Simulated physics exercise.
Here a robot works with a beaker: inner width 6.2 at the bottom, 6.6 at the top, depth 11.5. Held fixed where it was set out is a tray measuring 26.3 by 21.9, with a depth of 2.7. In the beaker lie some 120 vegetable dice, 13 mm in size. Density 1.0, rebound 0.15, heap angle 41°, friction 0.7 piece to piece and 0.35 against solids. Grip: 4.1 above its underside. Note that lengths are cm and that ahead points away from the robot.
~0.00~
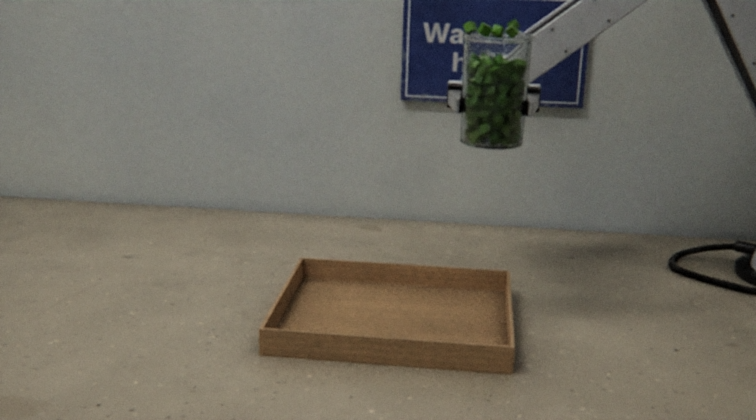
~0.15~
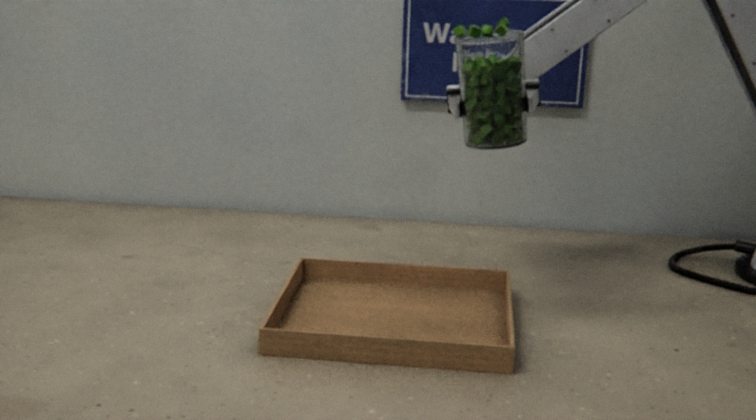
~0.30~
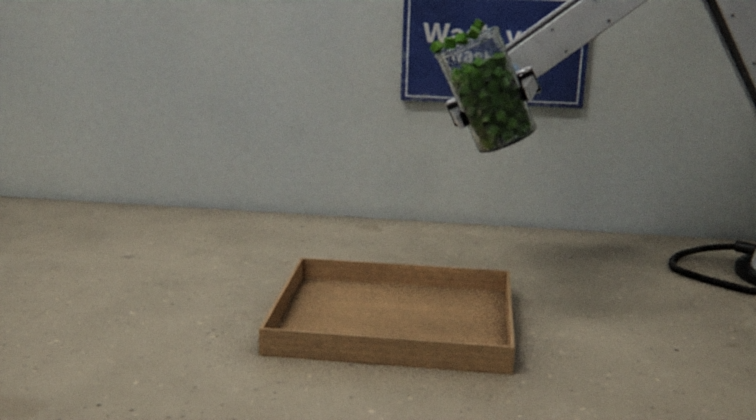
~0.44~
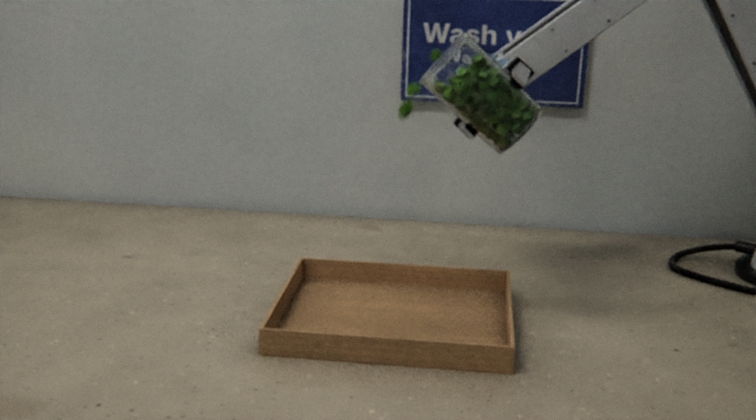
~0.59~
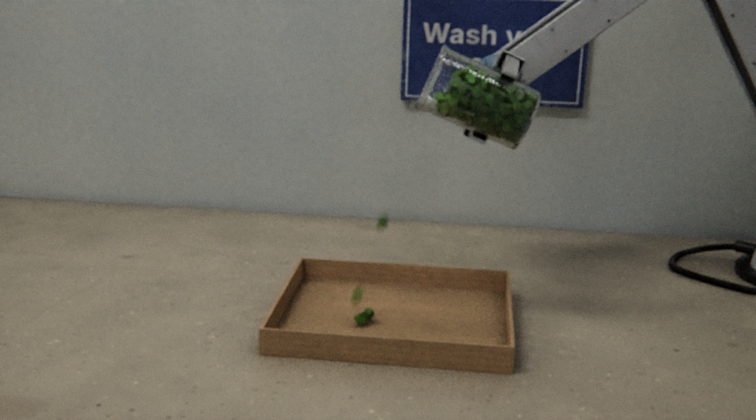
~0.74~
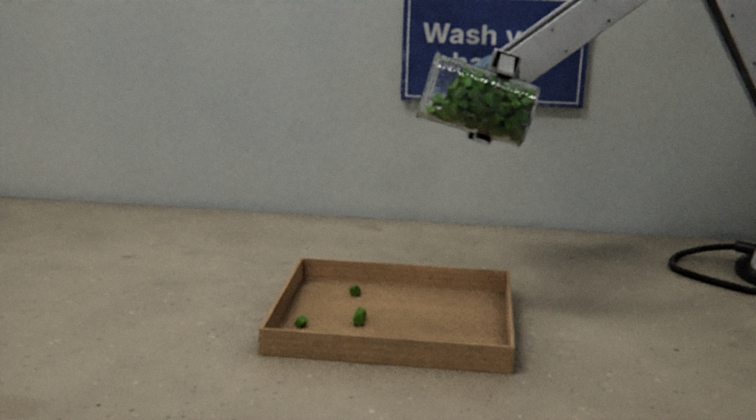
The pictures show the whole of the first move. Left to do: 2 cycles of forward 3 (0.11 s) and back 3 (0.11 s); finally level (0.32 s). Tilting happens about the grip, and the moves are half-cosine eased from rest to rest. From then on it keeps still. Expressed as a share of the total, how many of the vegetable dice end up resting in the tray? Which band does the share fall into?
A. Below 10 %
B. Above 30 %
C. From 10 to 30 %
From 10 to 30 %.
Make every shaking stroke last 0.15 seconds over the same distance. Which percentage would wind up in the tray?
5 %.
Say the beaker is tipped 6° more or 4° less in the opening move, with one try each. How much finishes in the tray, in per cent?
Roughly 30 per cent on the first try and 10 per cent on the second.
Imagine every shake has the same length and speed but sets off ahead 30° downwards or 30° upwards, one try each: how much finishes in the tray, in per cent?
Roughly 5 per cent, then 25 per cent.
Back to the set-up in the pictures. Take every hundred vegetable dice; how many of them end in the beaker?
Around 85 in a hundred.
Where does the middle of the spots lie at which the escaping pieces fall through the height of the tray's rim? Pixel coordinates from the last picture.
Near (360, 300).
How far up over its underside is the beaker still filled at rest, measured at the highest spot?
9.5 cm.
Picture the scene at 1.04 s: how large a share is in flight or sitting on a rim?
It amounts to roughly 5 in a hundred.
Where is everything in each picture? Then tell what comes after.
The first picture shows beaker middle at (495, 91), level; upper third of the load around (495, 69), from x 470 to 520, top at y 25; 125 in the beaker.
The second picture shows beaker middle at (493, 91), tilted 7° forward; upper third of the load around (492, 71), from x 460 to 520, top at y 25.
The third picture shows beaker middle at (488, 92), tilted 26° forward; upper third of the load around (483, 73), from x 435 to 525, top at y 25.
The fourth picture shows beaker middle at (483, 95), tilted 49° forward; upper third of the load around (477, 83), from x 405 to 530, top at y 55; 121 in the beaker, 4 in flight or on a rim.
The fifth picture shows beaker middle at (480, 99), tilted 68° forward; upper third of the load around (480, 89), from x 355 to 530, top at y 70; 121 in the beaker, 3 in the tray, 1 in flight or on a rim.
The sixth picture shows beaker middle at (479, 101), tilted 75° forward; upper third of the load around (480, 90), from x 300 to 530, top at y 75; 121 in the beaker, 4 in the tray.
After 1.04 s, tilted 75° forward, highest piece 29 above the table; 115 in the beaker, 4 in the tray, 6 in flight or on a rim.
After 1.35 s, tilted 35° forward, highest piece 31 above the table; 106 in the beaker, 19 in the tray.
After 1.70 s, level, highest piece 31 above the table; 106 in the beaker, 19 in the tray.
After 2.75 s, level, highest piece 31 above the table; 106 in the beaker, 19 in the tray.
At rest, 106 in the beaker, 19 in the tray. That is 15 % in the tray.
